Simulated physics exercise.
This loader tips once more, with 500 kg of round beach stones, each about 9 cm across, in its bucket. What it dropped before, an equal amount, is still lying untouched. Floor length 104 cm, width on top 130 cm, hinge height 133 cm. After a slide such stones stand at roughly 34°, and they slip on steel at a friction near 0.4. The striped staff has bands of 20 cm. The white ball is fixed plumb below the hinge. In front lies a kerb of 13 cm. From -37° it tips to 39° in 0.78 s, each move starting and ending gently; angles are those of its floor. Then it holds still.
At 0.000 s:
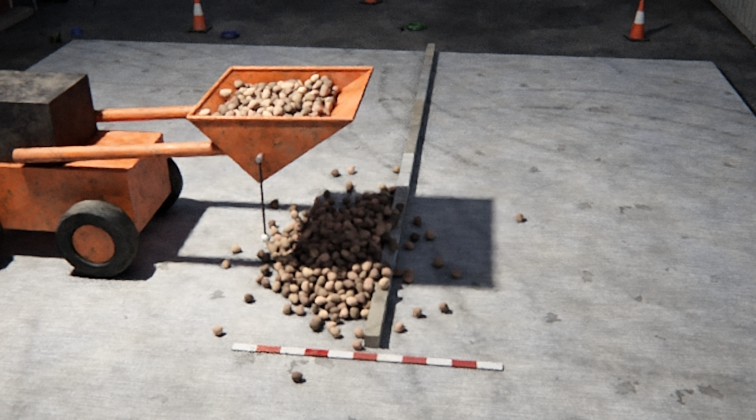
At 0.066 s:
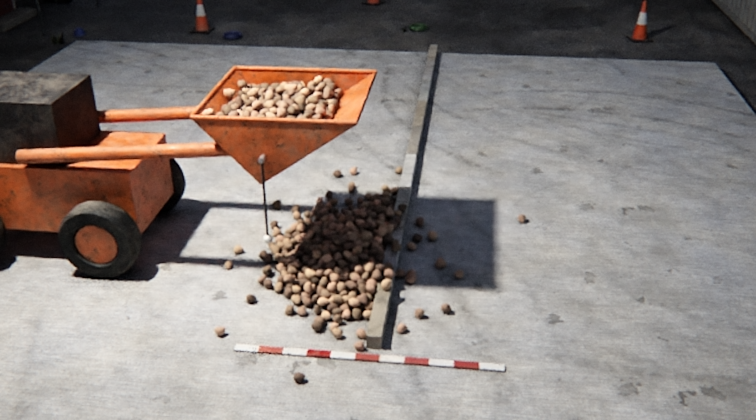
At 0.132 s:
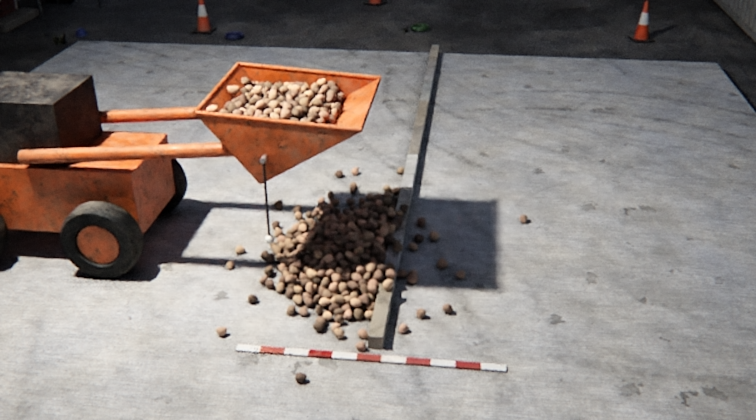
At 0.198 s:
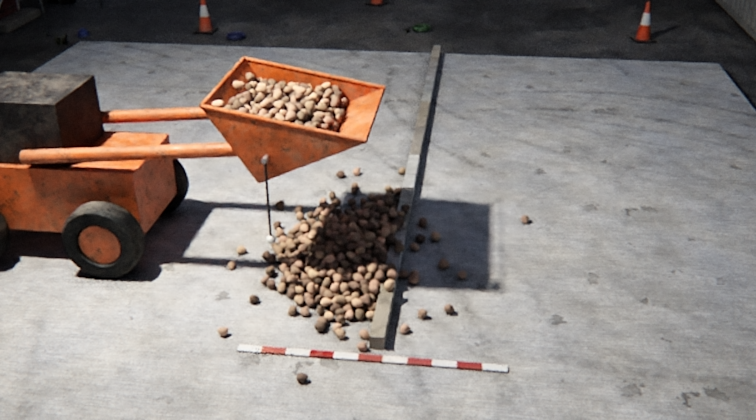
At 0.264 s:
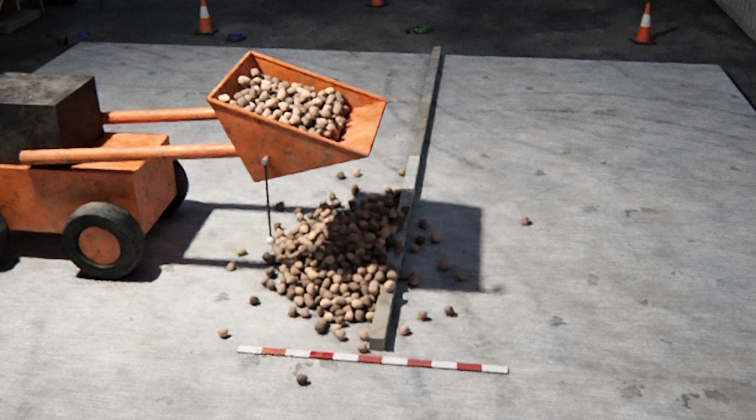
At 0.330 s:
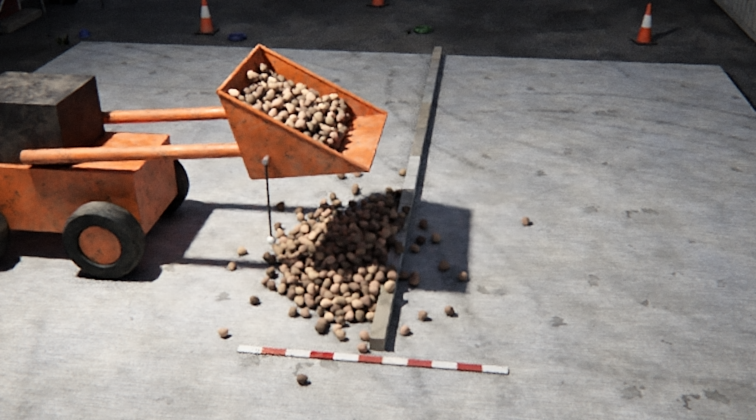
In the video, an orange loader's bucket full of round stones gradually tilts forward, its front lip lowering toward the right as the stones shift inside, above a pile of similar stones lying still against a kerb.
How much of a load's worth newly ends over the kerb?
About 70 per cent.
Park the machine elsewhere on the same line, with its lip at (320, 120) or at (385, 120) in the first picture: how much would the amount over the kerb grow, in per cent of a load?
About 35 and 95 per cent.
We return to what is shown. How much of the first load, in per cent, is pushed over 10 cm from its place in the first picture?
Roughly 5 per cent of them.
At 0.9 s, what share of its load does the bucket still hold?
About 80 per cent.
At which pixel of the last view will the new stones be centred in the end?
Around (428, 254).
After 0.6 s the floor is at 27°; in per cent of one load, 100 in the bucket, 97 on this side of the kerb, 3 over the kerb; the foremost stones are at (447, 271).
After 0.9 s the floor is at 39°; in per cent of one load, 81 in the bucket, 116 on this side of the kerb, 3 over the kerb; the foremost stones are at (447, 271).
After 1.2 s the floor is at 39°; in per cent of one load, 20 in the bucket, 150 on this side of the kerb, 29 over the kerb; the foremost stones are at (467, 264).
After 4.1 s the floor is at 39°; in per cent of one load, 0 in the bucket, 128 on this side of the kerb, 72 over the kerb; the foremost stones are at (653, 259). Net gain over the kerb, 70.
